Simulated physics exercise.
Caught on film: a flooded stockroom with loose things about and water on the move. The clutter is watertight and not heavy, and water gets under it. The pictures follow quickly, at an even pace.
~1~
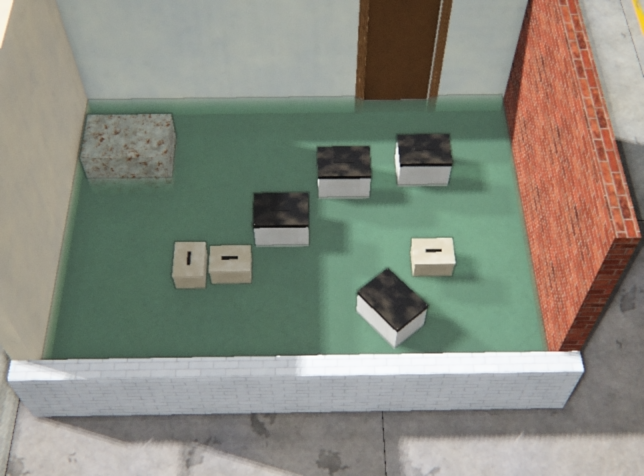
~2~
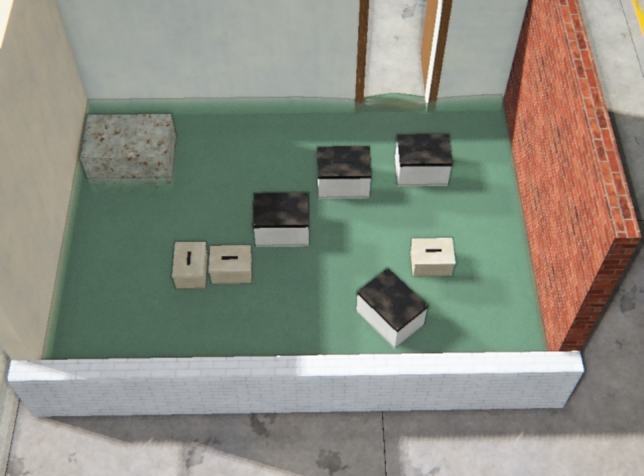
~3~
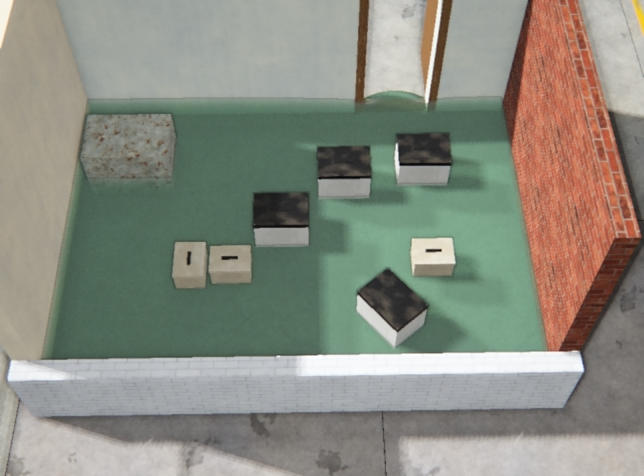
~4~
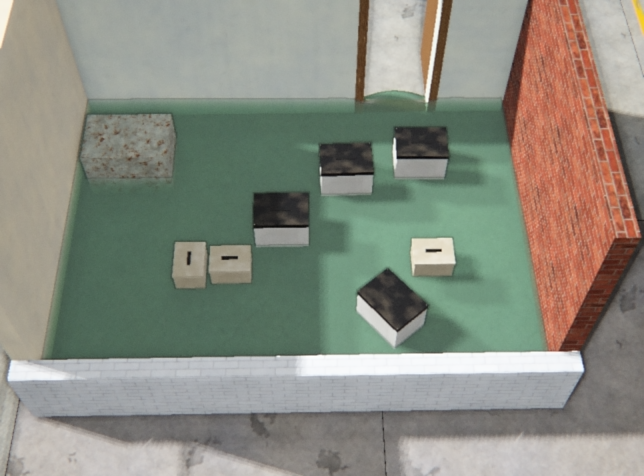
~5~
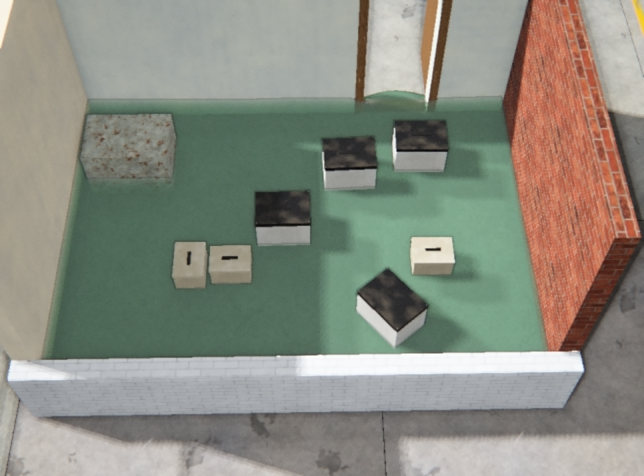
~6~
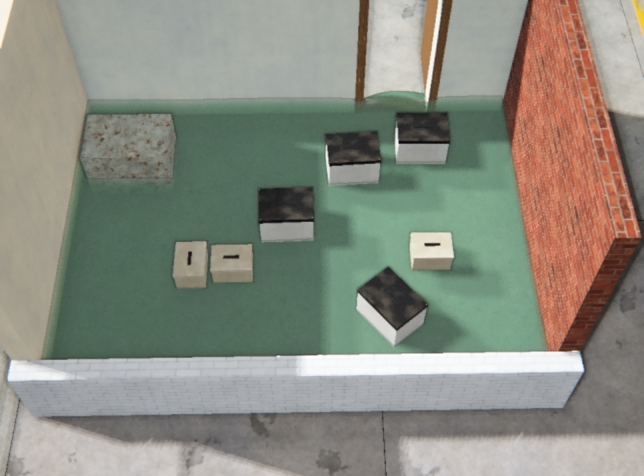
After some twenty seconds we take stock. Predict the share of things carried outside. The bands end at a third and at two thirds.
It is between one and two thirds.
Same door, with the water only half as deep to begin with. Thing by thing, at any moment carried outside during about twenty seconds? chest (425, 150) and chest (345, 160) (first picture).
In that order: Yes, out.
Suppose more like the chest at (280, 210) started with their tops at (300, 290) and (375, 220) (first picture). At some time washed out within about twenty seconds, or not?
One after the other: Stays, washed out.
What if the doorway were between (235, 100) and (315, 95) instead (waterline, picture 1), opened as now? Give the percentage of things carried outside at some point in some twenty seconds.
Close to 70 %.
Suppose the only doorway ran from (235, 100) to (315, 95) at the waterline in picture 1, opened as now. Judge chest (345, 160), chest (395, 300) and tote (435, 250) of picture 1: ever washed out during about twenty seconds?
As listed: Washed out, no, kept in.
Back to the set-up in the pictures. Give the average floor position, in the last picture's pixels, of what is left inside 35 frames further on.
Near (353, 212).
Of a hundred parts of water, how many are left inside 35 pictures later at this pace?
Near 60 in a hundred.
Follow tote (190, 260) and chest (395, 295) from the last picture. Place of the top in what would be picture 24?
Near (227, 240) and (418, 276).
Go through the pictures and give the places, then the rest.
In the first picture, a chest at (425, 149) floats; a chest at (344, 161), afloat; 0 of 7 have shifted.
In the second picture, a chest at (425, 149) floats; a chest at (344, 161), afloat; 0 of 7 have shifted.
In the third picture, a chest at (424, 148), afloat; a chest at (344, 161), afloat; 0 of 7 have shifted.
In the fourth picture, a chest at (422, 142) floats, close to its start; a chest at (346, 158) floats, close to its start; 2 of 7 have shifted.
In the fifth picture, a chest at (421, 135) floats, close to its start; a chest at (350, 152), afloat, close to its start; 2 of 7 have shifted.
In the sixth picture, a chest at (423, 127), afloat, a stride from its start; a chest at (353, 147) floats, close to its start; 4 of 7 have shifted.
A moment on, 0 of 7 are out; 7 afloat.
Next, 2 of 7 are out; 5 afloat.
Later, 3 of 7 are out; 4 afloat.
In the end, 4 of 7 are out; 3 afloat.
